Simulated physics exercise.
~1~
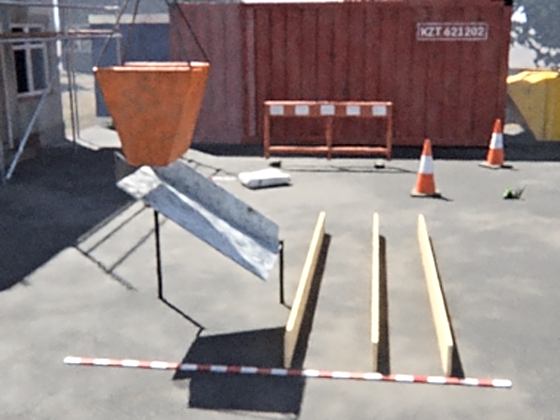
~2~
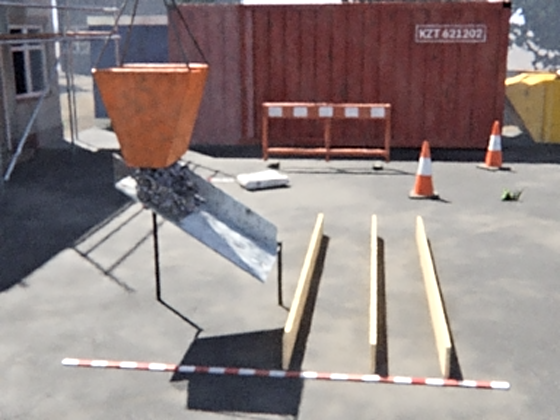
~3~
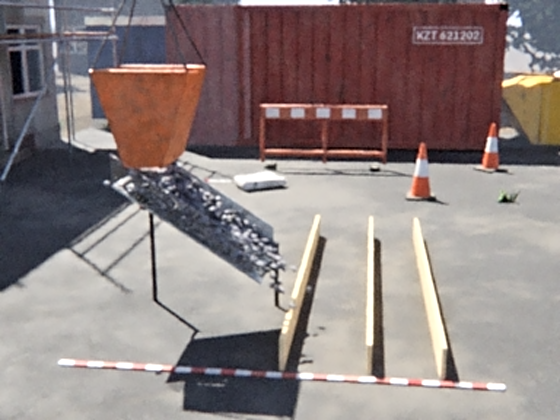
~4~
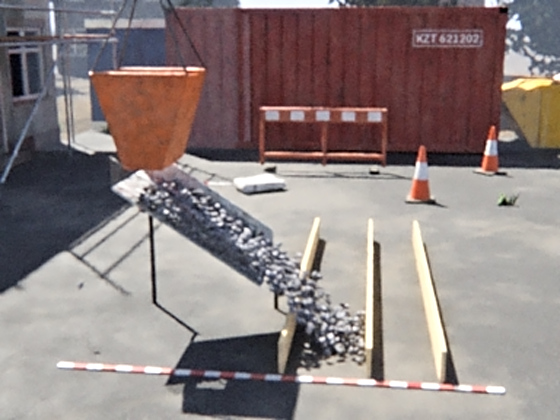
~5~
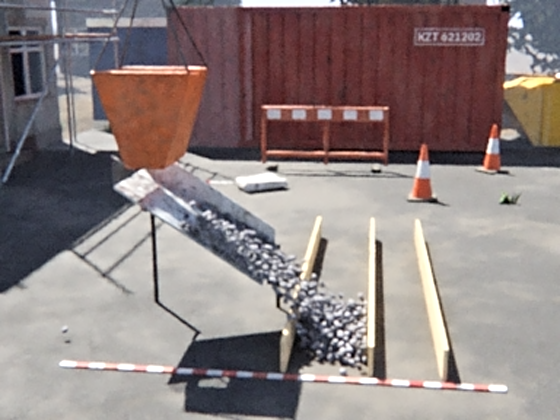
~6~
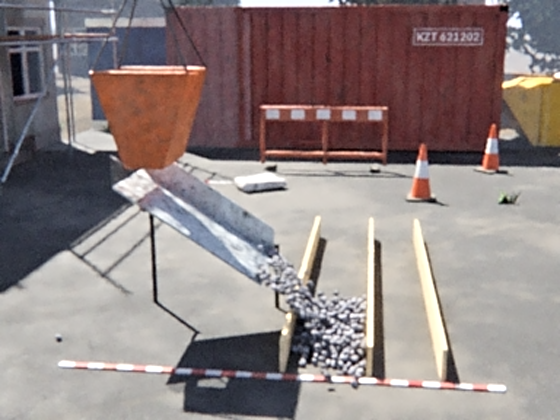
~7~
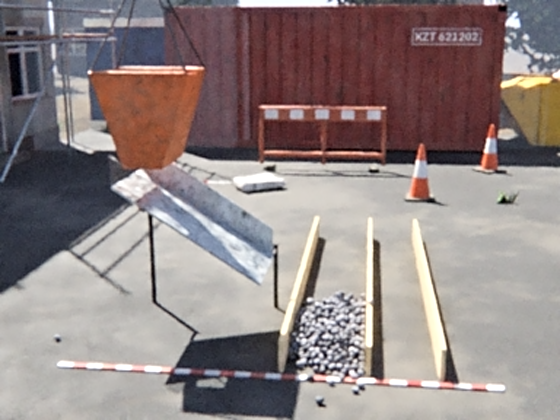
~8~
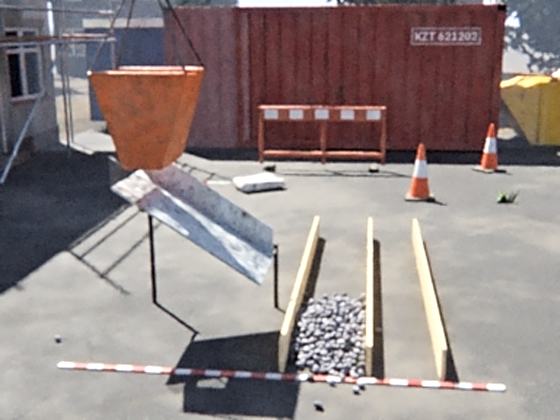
In a paved yard before a red shipping container, grey rounded stones drop from a hanging orange skip onto a sloping steel chute, slide down to the right and pour between upright boards, settling in a heap in the left bay while the right bay stays empty.
